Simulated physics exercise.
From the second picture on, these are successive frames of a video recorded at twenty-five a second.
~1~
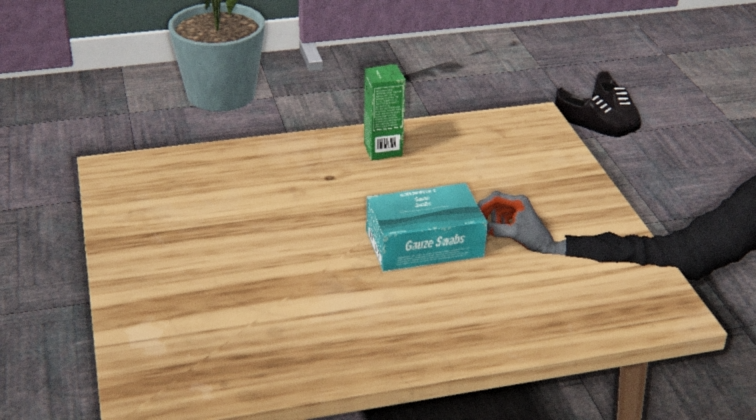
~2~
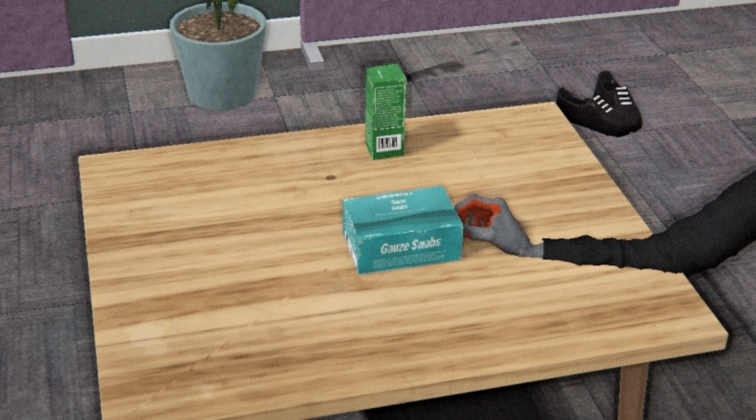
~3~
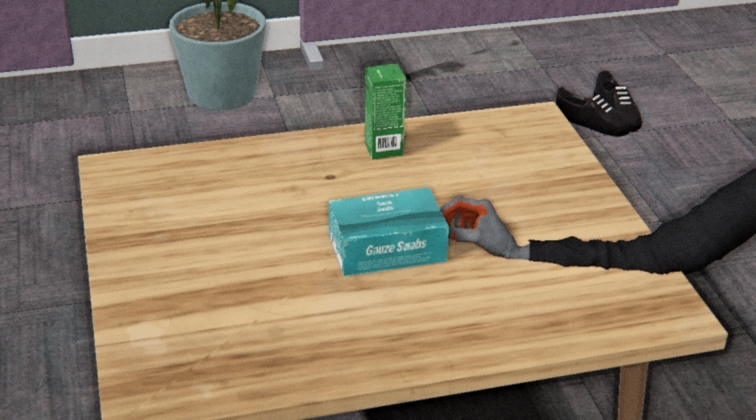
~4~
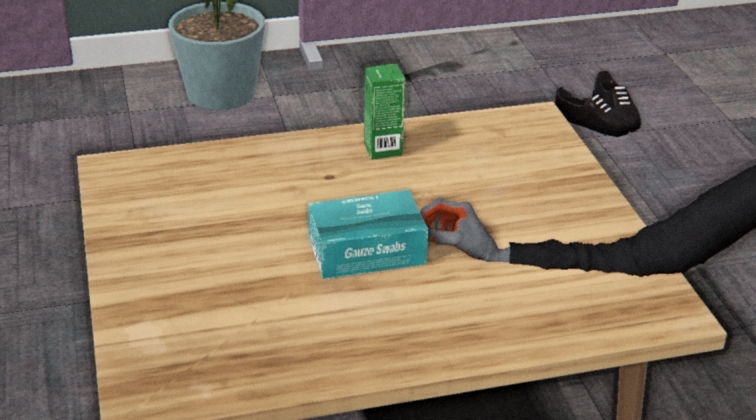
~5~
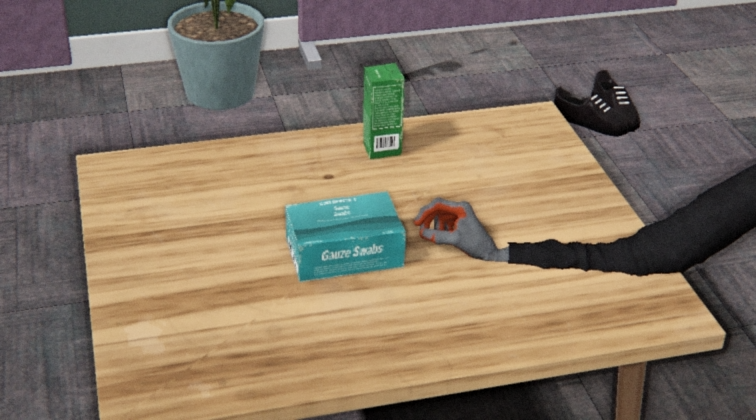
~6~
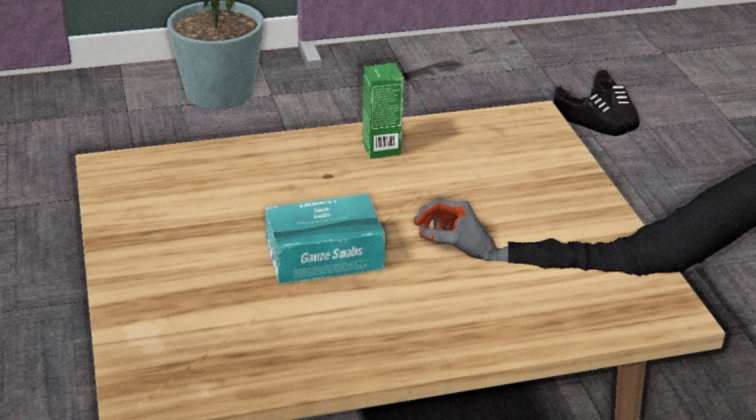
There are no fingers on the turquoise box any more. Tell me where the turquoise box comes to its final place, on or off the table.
My guess is it will not come off.
Then, 0.10 s past the last view, turquoise box displaced about its own width near (283, 244).
Then, 0.20 s past the last view, turquoise box displaced about its own width near (256, 248).
Finally, moved from the start, turquoise box. Final places as the last picture's camera would see them, turquoise box near (238, 250).
